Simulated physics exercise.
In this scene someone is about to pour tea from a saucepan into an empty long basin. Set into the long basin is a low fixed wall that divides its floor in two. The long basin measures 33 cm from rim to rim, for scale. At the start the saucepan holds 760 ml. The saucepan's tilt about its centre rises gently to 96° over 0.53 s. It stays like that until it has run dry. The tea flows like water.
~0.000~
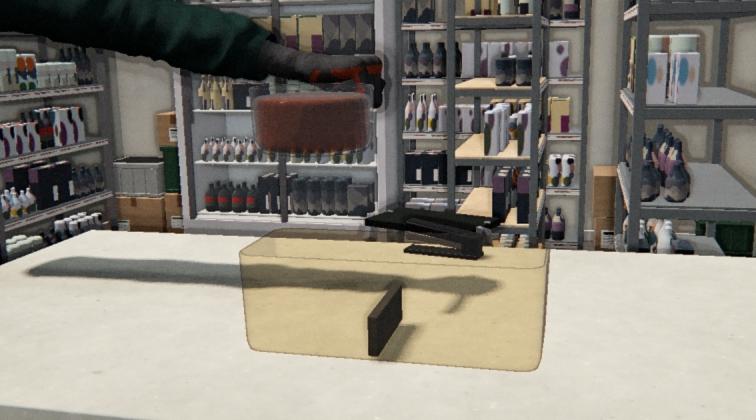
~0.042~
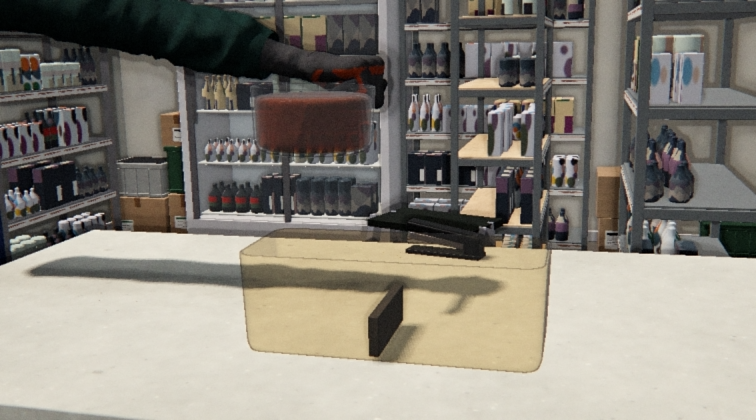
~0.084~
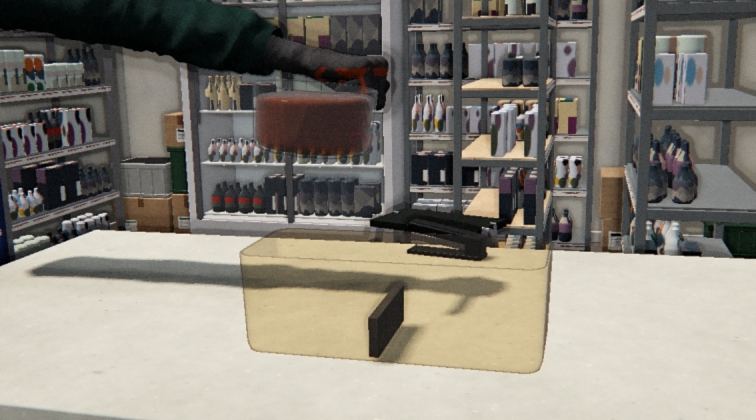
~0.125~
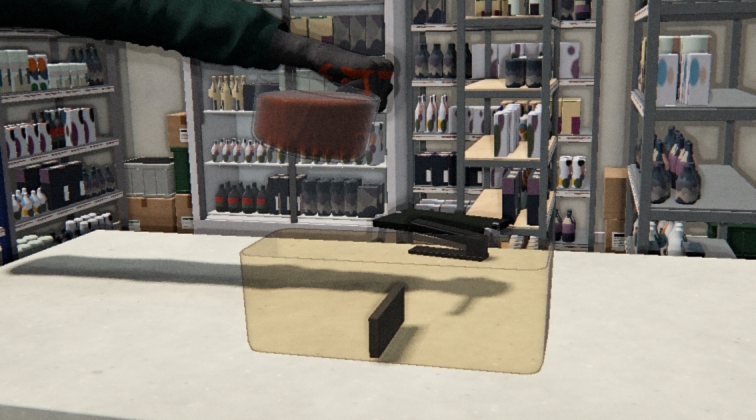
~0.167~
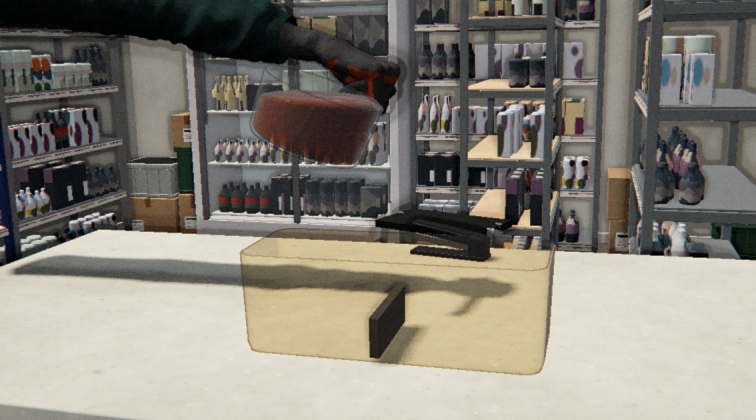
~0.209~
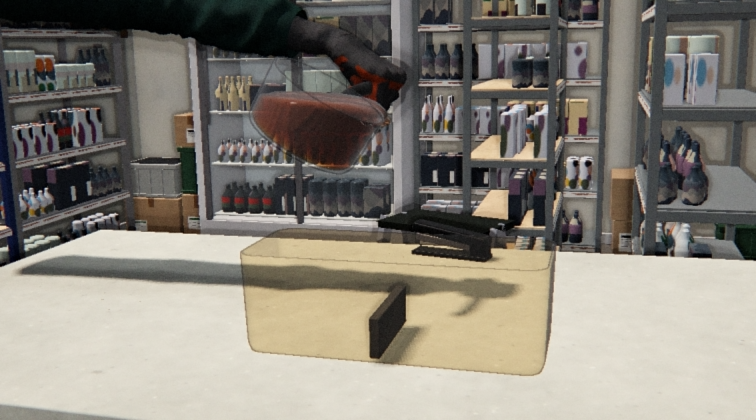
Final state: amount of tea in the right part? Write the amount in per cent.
Approximately 87 %.
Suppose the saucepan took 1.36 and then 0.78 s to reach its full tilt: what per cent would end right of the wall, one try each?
Around 95 per cent first, around 90 per cent next.
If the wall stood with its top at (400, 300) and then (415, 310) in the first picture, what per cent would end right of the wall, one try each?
I'd put it at about 75 per cent for the first and about 55 per cent for the second.
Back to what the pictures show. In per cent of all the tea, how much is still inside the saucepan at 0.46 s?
At that time about 30 in a hundred parts are still held.
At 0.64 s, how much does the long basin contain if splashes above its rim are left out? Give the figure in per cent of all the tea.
Some 84 percent.
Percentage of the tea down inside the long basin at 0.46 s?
Around 24%.
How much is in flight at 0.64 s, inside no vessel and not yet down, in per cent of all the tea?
About 9 per cent.
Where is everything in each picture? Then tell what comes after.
In the first picture, tilt 0°; pouring edge (370, 89); surface from (259, 97) to (369, 97); the long basin's rim runs from (258, 242) to (547, 255); the wall's top is at (386, 301).
In the second picture, tilt 1°; pouring edge (372, 90); surface from (260, 96) to (371, 98).
In the third picture, tilt 6°; pouring edge (374, 95); surface from (262, 94) to (373, 99).
In the fourth picture, tilt 13°; pouring edge (377, 102); surface from (265, 94) to (376, 100).
In the fifth picture, tilt 22°; pouring edge (379, 113); surface from (265, 95) to (381, 106); 1 per cent is over the edge.
In the sixth picture, tilt 32°; pouring edge (379, 125); surface from (264, 95) to (376, 112); 5 per cent is over the edge.
By 0.46 s the tilt is 91° and 29 per cent is still to pour, 0 is left of the wall and 24 right of it.
By 0.64 s the tilt is 96° and 8 per cent is still to pour, 6 is left of the wall and 77 right of it.
By 0.82 s the tilt is 96° and 2 per cent is still to pour, 10 is left of the wall and 84 right of it.
By 1.03 s the tilt is 96° and 1 per cent is still to pour, 11 is left of the wall and 87 right of it.
At rest 12 per cent lies left of the wall, 87 right of it and 1 outside.
